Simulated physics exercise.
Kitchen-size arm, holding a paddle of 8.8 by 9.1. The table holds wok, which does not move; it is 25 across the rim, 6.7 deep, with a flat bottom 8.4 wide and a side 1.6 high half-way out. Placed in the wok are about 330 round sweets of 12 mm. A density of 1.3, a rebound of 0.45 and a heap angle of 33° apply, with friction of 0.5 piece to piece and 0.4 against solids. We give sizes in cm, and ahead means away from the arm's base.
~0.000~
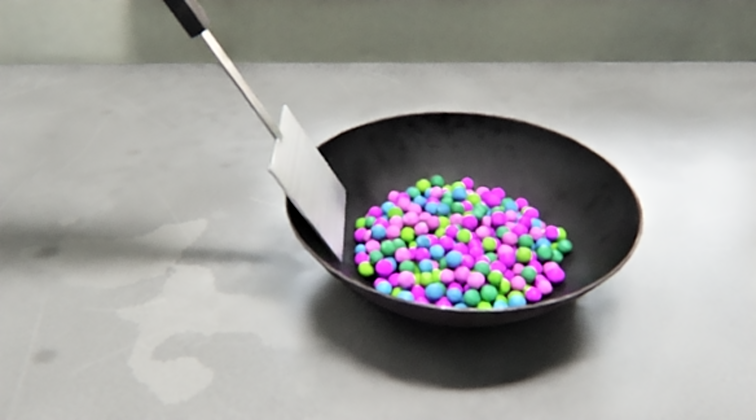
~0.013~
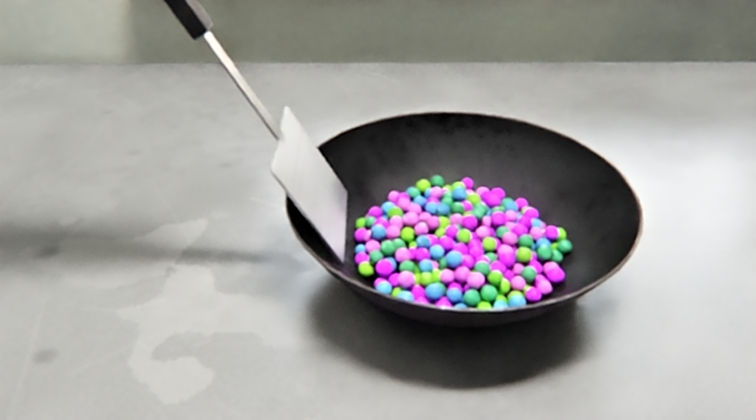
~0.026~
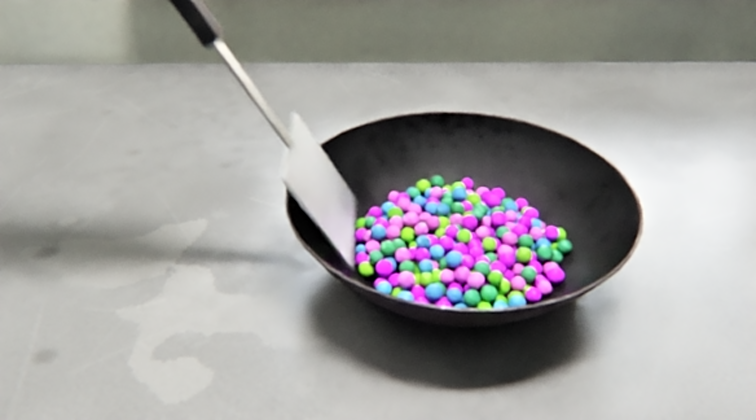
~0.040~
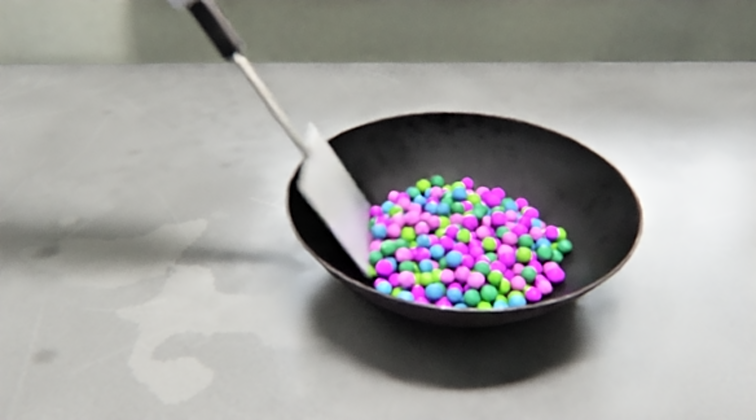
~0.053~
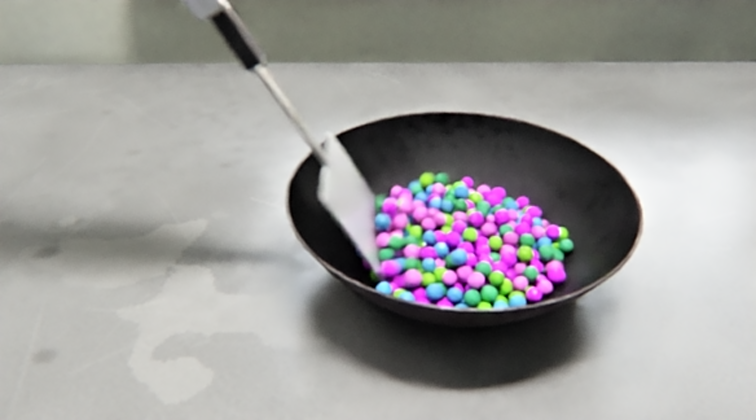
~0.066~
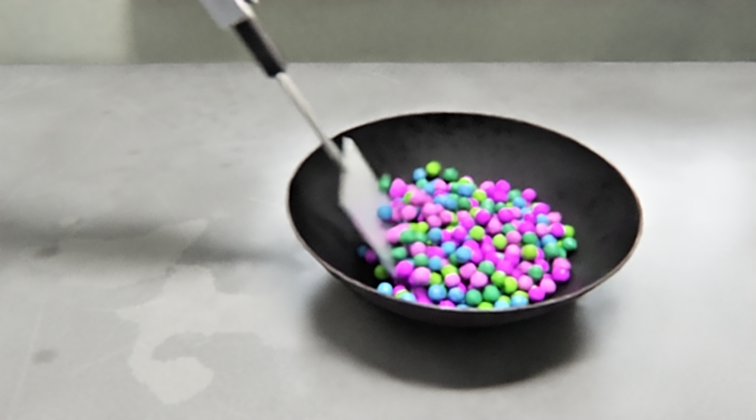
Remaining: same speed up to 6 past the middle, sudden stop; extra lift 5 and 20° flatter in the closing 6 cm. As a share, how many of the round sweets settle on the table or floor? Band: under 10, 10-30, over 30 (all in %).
10-30 %.
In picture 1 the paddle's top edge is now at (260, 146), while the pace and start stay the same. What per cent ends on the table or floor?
About 20 per cent.
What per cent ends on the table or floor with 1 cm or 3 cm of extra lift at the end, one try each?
Roughly 20 % and then 20 %.
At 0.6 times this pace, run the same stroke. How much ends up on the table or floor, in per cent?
Around 5 percent would finish on the table or floor.
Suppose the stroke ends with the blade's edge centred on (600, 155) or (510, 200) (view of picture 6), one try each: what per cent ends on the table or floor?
The two tries give near 50 and near 10 in a hundred.
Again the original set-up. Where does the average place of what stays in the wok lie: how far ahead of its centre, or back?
I'd say close to 3.5 cm toward the front.
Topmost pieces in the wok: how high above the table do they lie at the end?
Close to 6.0 centimetres high.
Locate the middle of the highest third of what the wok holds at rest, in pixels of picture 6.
You'll find it at about (551, 230).
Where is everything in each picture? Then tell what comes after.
In the first picture, paddle top edge at (277, 135), sloping 61°; upper third of the load around (456, 234), from x 360 to 565, top at y 185; 333 in the wok.
In the second picture, paddle top edge at (279, 136), sloping 61°; upper third of the load around (456, 234), from x 360 to 565, top at y 185.
In the third picture, paddle top edge at (289, 143), sloping 61°; upper third of the load around (456, 234), from x 360 to 565, top at y 185.
In the fourth picture, paddle top edge at (307, 154), sloping 61°; upper third of the load around (457, 234), from x 360 to 565, top at y 185.
In the fifth picture, paddle top edge at (326, 163), sloping 61°; upper third of the load around (453, 229), from x 365 to 565, top at y 180.
In the sixth picture, paddle top edge at (345, 169), sloping 61°; upper third of the load around (452, 227), from x 365 to 570, top at y 170; 333 in the wok.
After 0.10 s, sloping 61°, highest piece 9 above the table; 333 in the wok.
After 0.13 s, sloping 53°, highest piece 11 above the table; 333 in the wok.
After 0.35 s, sloping 41°, highest piece 17 above the table; 266 in the wok, 17 on the table or floor, 50 on the blade or in flight.
After 1.40 s, sloping 41°, highest piece 6 above the table; 266 in the wok, 67 on the table or floor.
At rest, 266 in the wok, 67 on the table or floor. That is 20 % on the table or floor.
